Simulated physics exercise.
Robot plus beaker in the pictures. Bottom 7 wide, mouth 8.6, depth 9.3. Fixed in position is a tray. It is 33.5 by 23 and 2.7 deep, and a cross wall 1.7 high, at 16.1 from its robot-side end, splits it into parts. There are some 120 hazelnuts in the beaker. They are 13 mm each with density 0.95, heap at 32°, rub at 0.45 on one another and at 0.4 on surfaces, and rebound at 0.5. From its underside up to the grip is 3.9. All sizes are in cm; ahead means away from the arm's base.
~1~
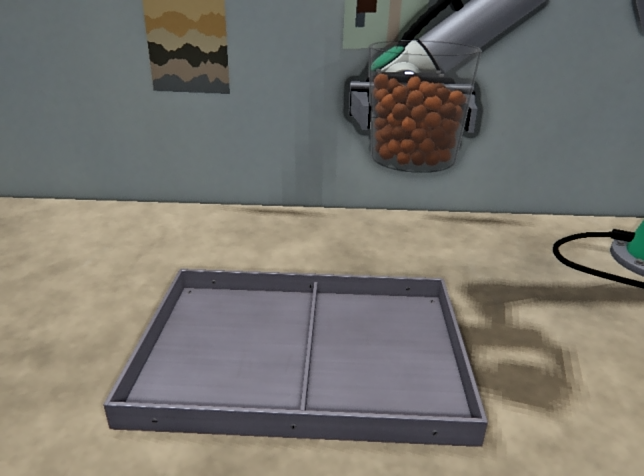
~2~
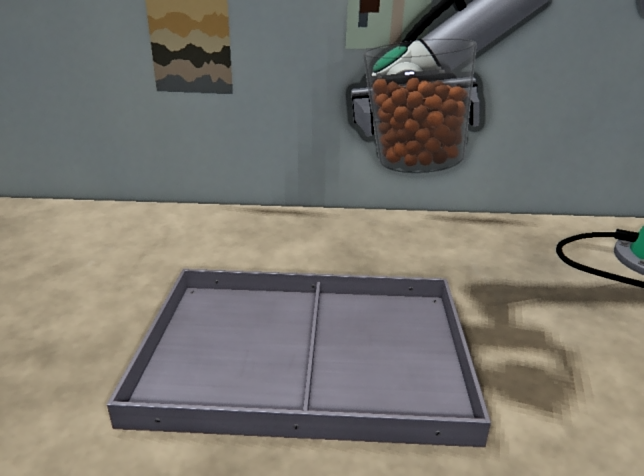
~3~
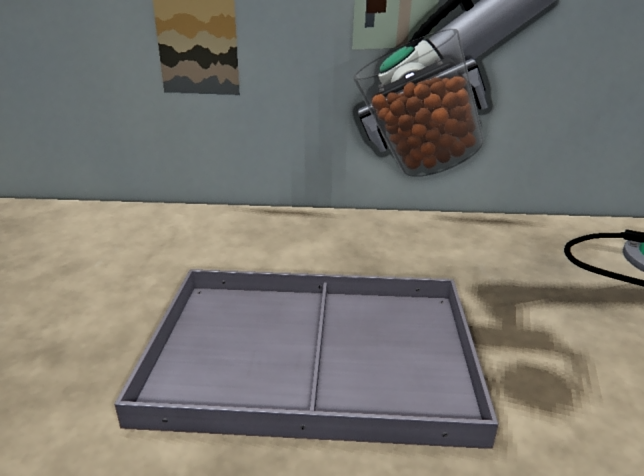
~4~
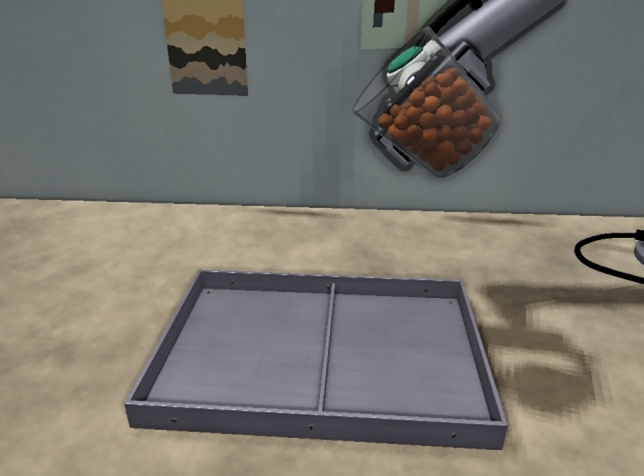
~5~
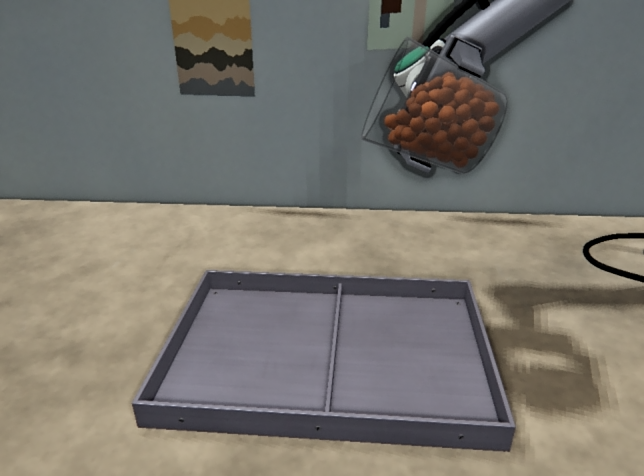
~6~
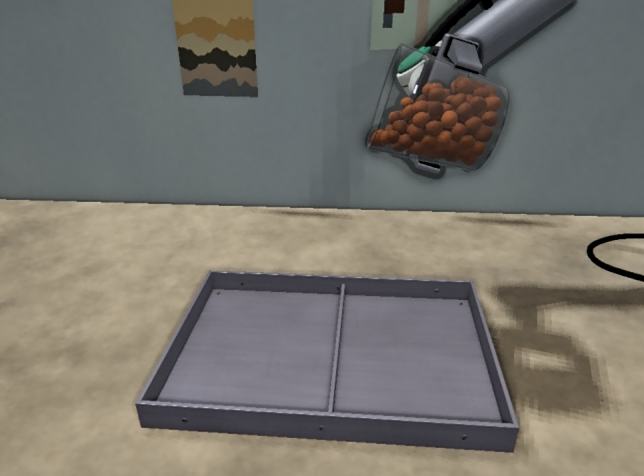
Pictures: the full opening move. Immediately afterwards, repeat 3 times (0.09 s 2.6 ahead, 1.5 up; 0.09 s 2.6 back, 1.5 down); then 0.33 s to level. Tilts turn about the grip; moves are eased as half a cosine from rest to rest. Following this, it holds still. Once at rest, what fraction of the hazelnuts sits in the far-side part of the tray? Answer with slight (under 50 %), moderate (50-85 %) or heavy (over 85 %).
Moderate.
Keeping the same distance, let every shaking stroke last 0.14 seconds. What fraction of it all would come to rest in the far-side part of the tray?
In that case some 30 per cent.
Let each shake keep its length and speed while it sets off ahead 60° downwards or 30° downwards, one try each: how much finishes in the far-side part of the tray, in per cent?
Roughly 15 per cent, then 30 per cent.
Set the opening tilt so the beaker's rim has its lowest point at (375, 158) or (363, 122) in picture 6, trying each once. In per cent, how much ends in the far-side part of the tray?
Some 80 and 30 per cent.
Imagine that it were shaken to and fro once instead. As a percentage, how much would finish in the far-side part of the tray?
It would be near 35 per cent.
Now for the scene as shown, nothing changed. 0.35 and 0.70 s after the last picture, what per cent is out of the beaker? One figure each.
At the first time about 45 per cent, at the second about 70 per cent.
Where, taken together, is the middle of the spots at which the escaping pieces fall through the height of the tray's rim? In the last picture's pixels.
Estimated centre near (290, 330) in pixels.
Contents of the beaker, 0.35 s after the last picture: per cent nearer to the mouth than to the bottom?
85 per cent.
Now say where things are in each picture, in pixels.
Beaker middle at (418, 107), level; upper third of the load around (415, 98), from x 380 to 460, top at y 80; 124 in the beaker, in the first frame.
Beaker middle at (420, 107), tilted 7° forward; upper third of the load around (423, 98), from x 380 to 460, top at y 85, in the second frame.
Beaker middle at (424, 108), tilted 26° forward; upper third of the load around (432, 100), from x 380 to 470, top at y 85, in the third frame.
Beaker middle at (430, 110), tilted 48° forward; upper third of the load around (445, 98), from x 385 to 485, top at y 75, in the fourth frame.
Beaker middle at (435, 113), tilted 67° forward; upper third of the load around (450, 98), from x 390 to 490, top at y 80, in the fifth frame.
Beaker middle at (438, 114), tilted 74° forward; upper third of the load around (456, 103), from x 380 to 495, top at y 85; 124 in the beaker, in the sixth frame.
Then, 0.35 s later, tilted 74° forward, highest piece 28 above the table; 70 in the beaker, 31 in the far-side part, 1 in the robot-side part, 22 in flight or on a rim.
Then, 0.70 s later, tilted 40° forward, highest piece 28 above the table; 73 in the far-side part, 39 in the beaker, 5 in the robot-side part, 2 on the table or floor, 5 in flight or on a rim.
Then, 1.07 s later, level, highest piece 27 above the table; 77 in the far-side part, 39 in the beaker, 6 in the robot-side part, 2 on the table or floor.
Then, 2.12 s later, level, highest piece 27 above the table; 77 in the far-side part, 39 in the beaker, 6 in the robot-side part, 2 on the table or floor.
At rest, 77 in the far-side part, 39 in the beaker, 6 in the robot-side part, 2 on the table or floor. That is 62 % in the far-side part of the tray.
